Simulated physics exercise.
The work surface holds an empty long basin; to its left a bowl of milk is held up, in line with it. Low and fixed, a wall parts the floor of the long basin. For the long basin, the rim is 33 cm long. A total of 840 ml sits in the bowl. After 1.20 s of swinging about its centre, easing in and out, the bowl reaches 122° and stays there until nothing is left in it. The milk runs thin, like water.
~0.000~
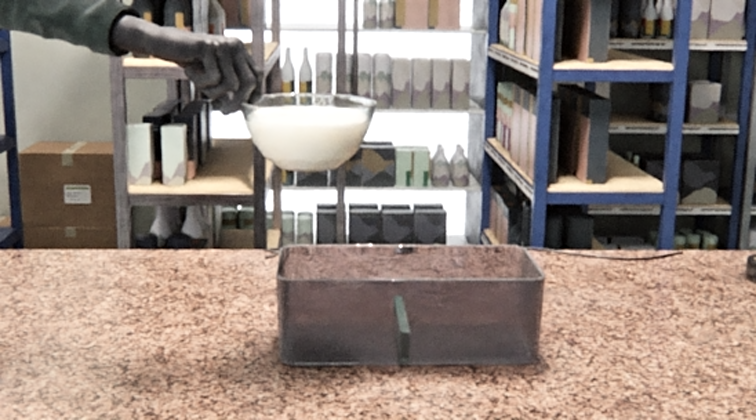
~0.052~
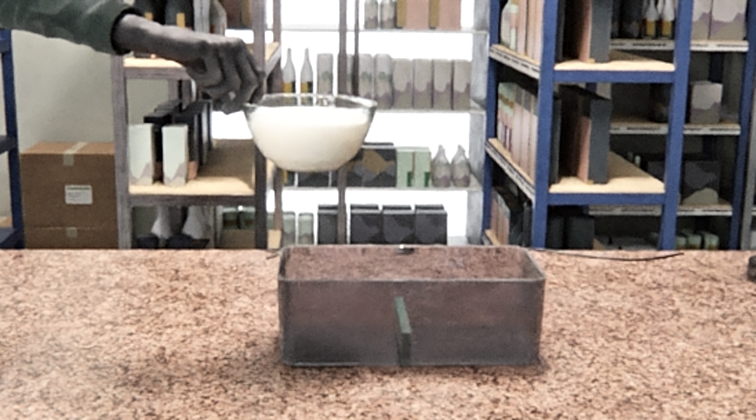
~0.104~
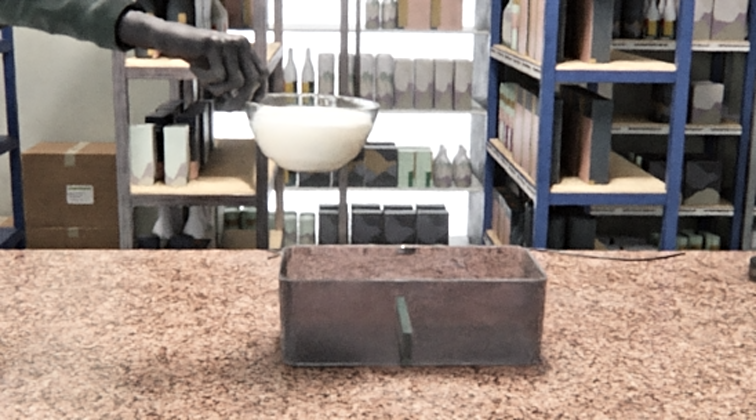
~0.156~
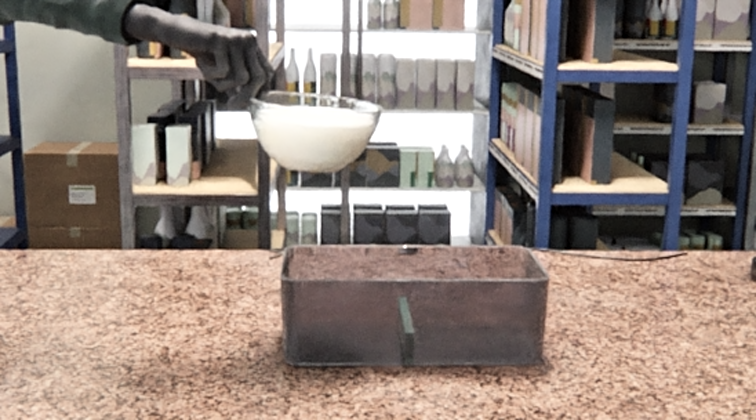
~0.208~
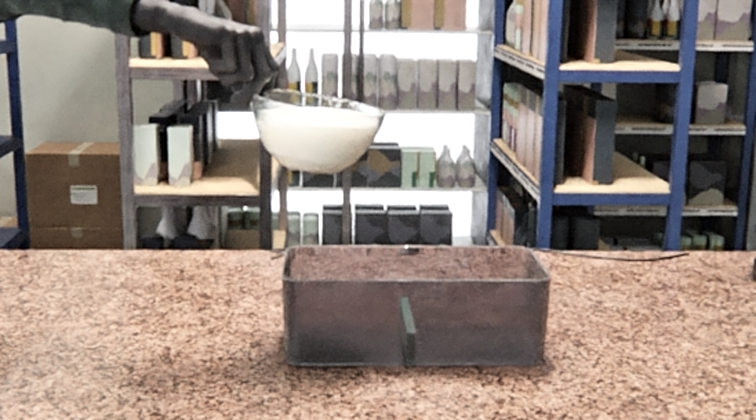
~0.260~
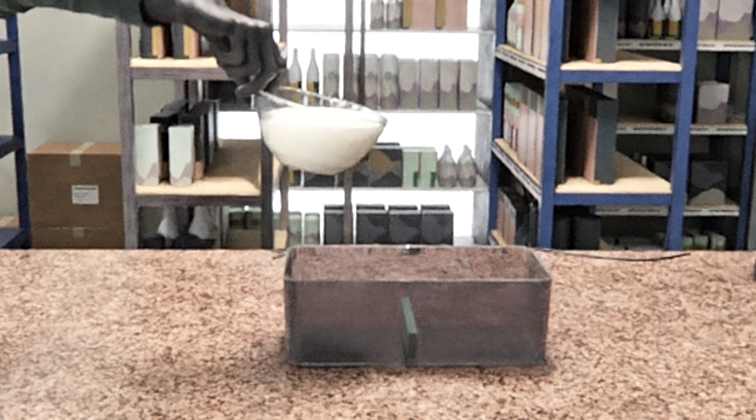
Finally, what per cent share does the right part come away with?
Roughly 74 per cent.
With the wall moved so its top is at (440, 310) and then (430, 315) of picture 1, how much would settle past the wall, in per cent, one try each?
20 in a hundred, followed by 45 in a hundred.
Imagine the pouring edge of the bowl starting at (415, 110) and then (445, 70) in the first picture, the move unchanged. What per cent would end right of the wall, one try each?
90 then 75 %.
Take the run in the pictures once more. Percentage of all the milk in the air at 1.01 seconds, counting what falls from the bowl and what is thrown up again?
Near 2 percent.
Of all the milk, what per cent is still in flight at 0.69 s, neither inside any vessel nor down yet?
I'd put it at about 40 percent.
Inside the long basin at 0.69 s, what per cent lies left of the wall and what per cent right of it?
Lab note: Left near 1, right near 26.
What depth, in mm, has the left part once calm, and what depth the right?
Left 10 mm, right 26 mm.
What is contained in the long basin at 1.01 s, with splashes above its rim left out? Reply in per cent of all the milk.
Roughly 98 per cent.
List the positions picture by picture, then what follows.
In the first picture, it leans 0°; its right rim is at (375, 104); the milk meets the walls at (246, 114) and (370, 115); the long basin's rim runs from (280, 263) to (534, 263); the wall's top is at (401, 314).
In the second picture, it leans 1°; its right rim is at (376, 105); the milk meets the walls at (248, 114) and (372, 116).
In the third picture, it leans 2°; its right rim is at (378, 107); the milk meets the walls at (250, 114) and (373, 117).
In the fourth picture, it leans 5°; its right rim is at (382, 110); the milk meets the walls at (253, 113) and (376, 118).
In the fifth picture, it leans 9°; its right rim is at (384, 115); the milk meets the walls at (257, 113) and (380, 120).
In the sixth picture, it leans 14°; its right rim is at (387, 121); the milk meets the walls at (261, 114) and (384, 120).
By 0.69 s the tilt is 76° and 34 per cent is still to pour, 1 is left of the wall and 25 right of it.
By 1.01 s the tilt is 115° and 0 per cent is still to pour, 24 is left of the wall and 74 right of it.
By 1.34 s the tilt is 122° and 0 per cent is still to pour, 24 is left of the wall and 74 right of it.
By 1.70 s the tilt is 122° and 0 per cent is still to pour, 24 is left of the wall and 74 right of it.
At rest 25 per cent lies left of the wall, 74 right of it and 1 outside.
